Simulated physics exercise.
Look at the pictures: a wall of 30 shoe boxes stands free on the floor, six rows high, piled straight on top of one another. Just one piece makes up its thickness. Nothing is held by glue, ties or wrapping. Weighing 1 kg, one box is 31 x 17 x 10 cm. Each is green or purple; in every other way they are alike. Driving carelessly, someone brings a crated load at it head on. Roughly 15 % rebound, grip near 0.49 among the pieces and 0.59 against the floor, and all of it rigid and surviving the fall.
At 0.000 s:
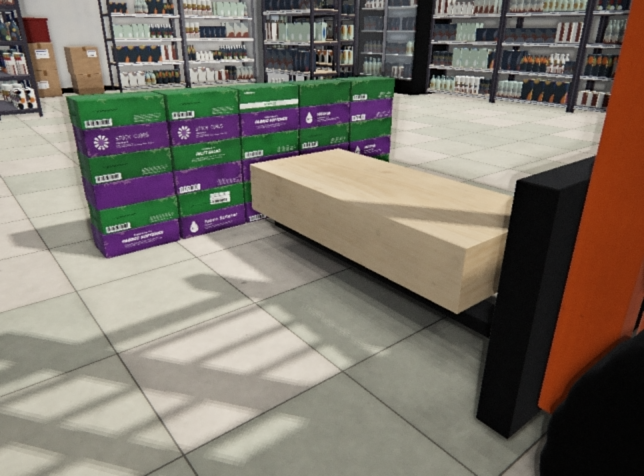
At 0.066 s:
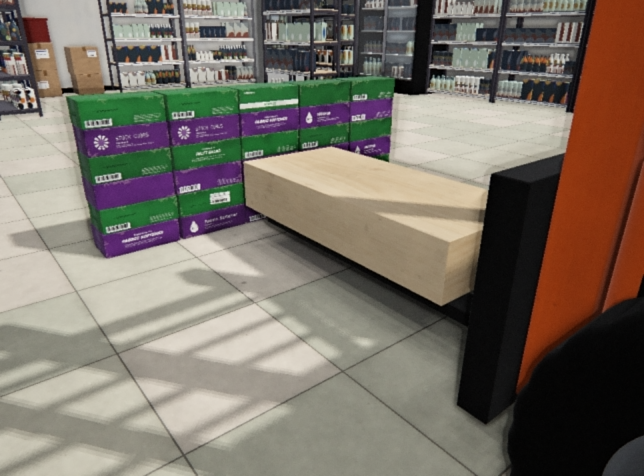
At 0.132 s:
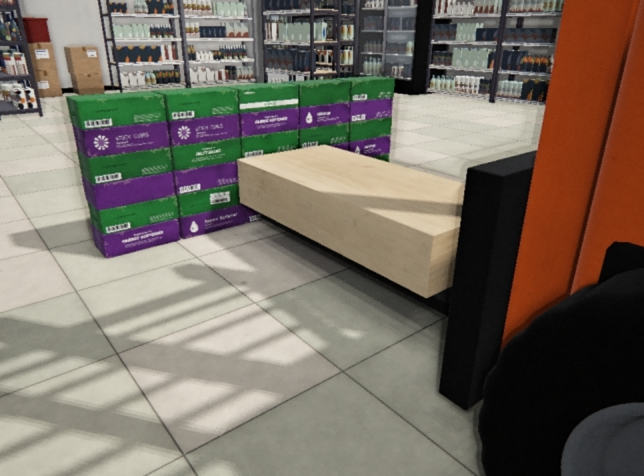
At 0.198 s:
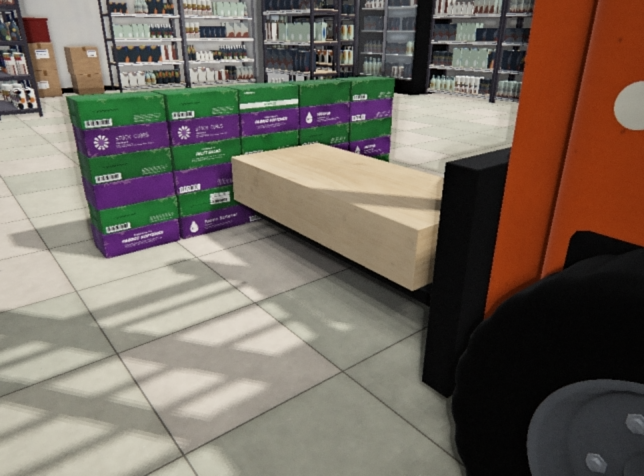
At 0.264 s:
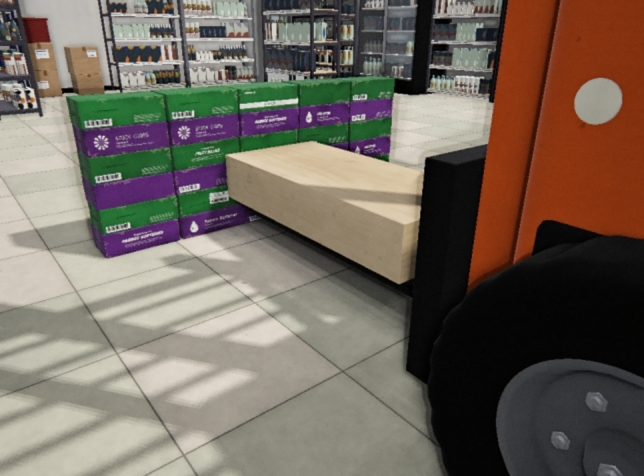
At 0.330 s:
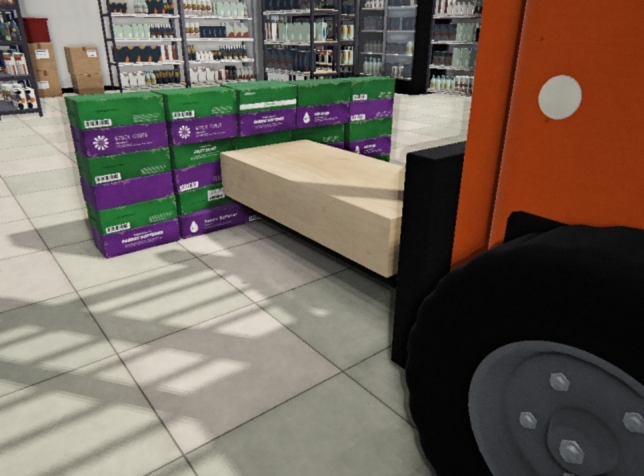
An orange vehicle with a black wheel moves in from the right, carrying a long pale wooden block toward a stack of green and purple boxes, then pushes into the stack, shifting some of the boxes slightly.
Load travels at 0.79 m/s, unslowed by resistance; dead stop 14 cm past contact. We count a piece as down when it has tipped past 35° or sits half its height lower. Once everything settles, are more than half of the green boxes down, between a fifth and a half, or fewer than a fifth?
More than half are down.
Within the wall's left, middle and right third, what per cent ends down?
In percent, the thirds read 40 on the left, 80 in the middle and 40 on the right.
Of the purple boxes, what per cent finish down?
40 percent of the purple ones.
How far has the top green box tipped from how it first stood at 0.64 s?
I'd put it at roughly 0 degrees away from its starting angle.
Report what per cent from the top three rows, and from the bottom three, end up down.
60 % and 40 %.
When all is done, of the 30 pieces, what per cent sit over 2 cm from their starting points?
Fraction: 55 %.
By 0.42 s, none of the 15 green boxes down (0 of 30 in all colours); top green box moved 10 mm; top purple box moved 12 mm.
By 0.64 s, 3 of the 15 green boxes down (5 of 30 in all colours); top green box moved 11 mm; top purple box moved 13 mm.
By 0.88 s, 9 of the 15 green boxes down (15 of 30 in all colours); top green box moved 11 mm; top purple box moved 12 mm.
By 1.16 s, 9 of the 15 green boxes down (15 of 30 in all colours); top green box moved 11 mm; top purple box moved 13 mm.
When it is over (1.9 s), 9 of the 15 green boxes down (15 of 30 in all colours); top green box moved 11 mm; top purple box moved 13 mm. That is 60 per cent. In pixels of the last frame, middles, top green box near (114, 109), top purple box near (119, 136).
